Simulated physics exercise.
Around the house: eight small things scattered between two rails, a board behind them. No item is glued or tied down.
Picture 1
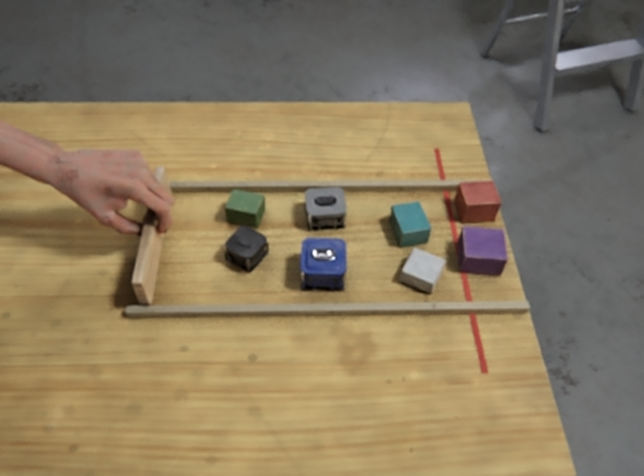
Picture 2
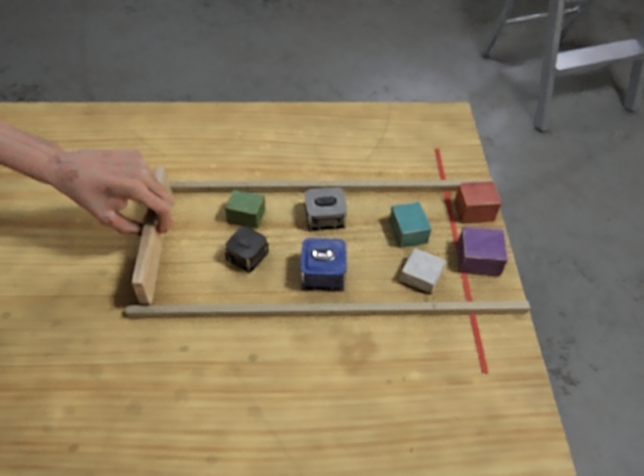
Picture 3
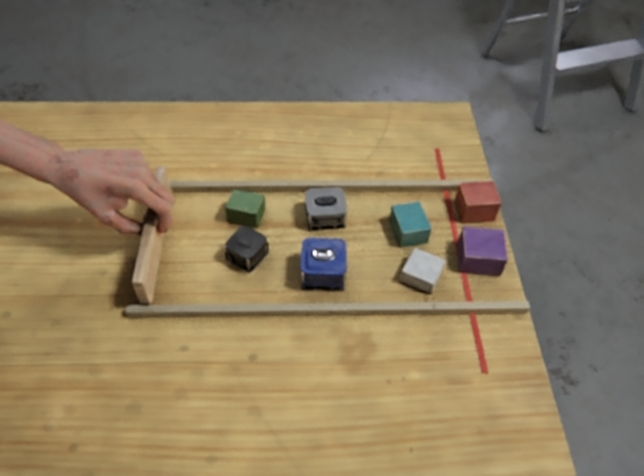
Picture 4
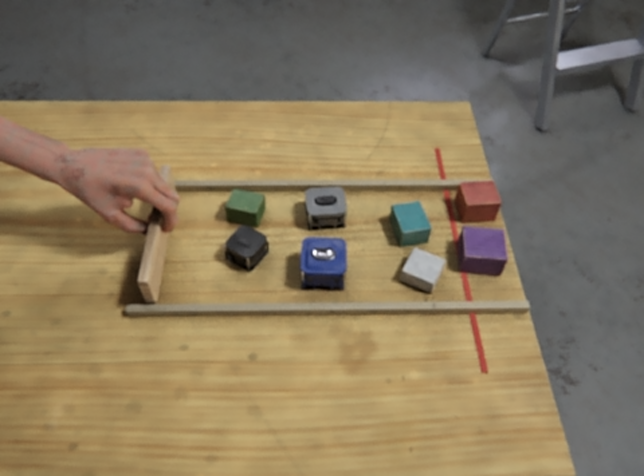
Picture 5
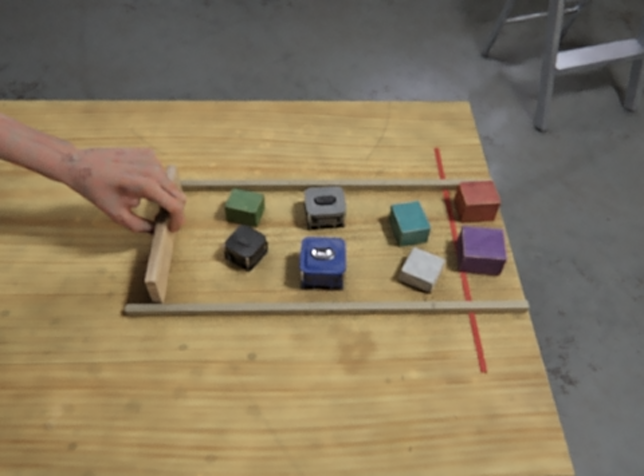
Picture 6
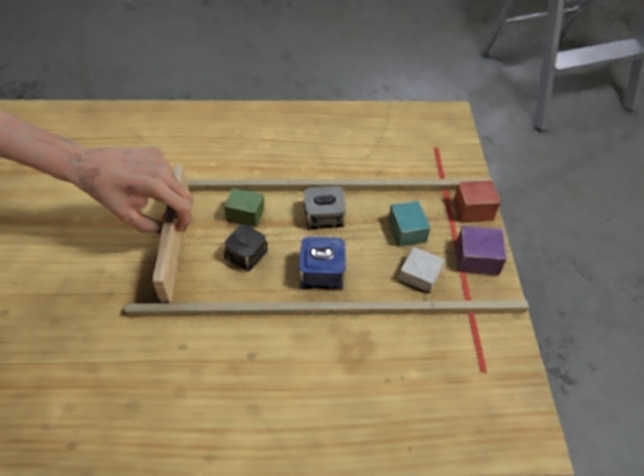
In the video, a hand holds a wooden board upright behind eight small blocks and cases scattered between two rails on a wooden table, then slides it slightly right, while the objects ahead of it stay in place.
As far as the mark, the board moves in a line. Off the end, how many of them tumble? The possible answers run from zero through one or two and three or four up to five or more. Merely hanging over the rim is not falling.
Final tally: Three or four.
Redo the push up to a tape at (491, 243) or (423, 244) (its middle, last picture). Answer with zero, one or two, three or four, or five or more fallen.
For the first tape it's at least five, and for the second it's either one or two.
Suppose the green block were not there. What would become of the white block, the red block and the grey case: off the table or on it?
White block: Down; red block: Down; grey case: Still up.
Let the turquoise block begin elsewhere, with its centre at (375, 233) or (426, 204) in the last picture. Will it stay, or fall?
Taking the places in order, it sits tight; it ends up off.
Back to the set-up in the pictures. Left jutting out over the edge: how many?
Looks like 2 of them.
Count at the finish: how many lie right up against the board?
3 of them.
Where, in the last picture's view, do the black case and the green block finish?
The black case comes to rest at (473, 238), and the green block comes to rest at (467, 204).
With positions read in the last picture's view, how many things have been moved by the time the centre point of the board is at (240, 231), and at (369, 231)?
I get 2 at the one place and 7 at the other.
Early on, none off yet; red block at rest near (476, 201); purple block at rest near (481, 250); white block at rest near (422, 270).
A while later, none off yet; red block at rest near (476, 201); purple block moving near (485, 252); white block travelled a little near (435, 268).
Finally, the number that fall off is three or four; lost, white block, purple block and red block.
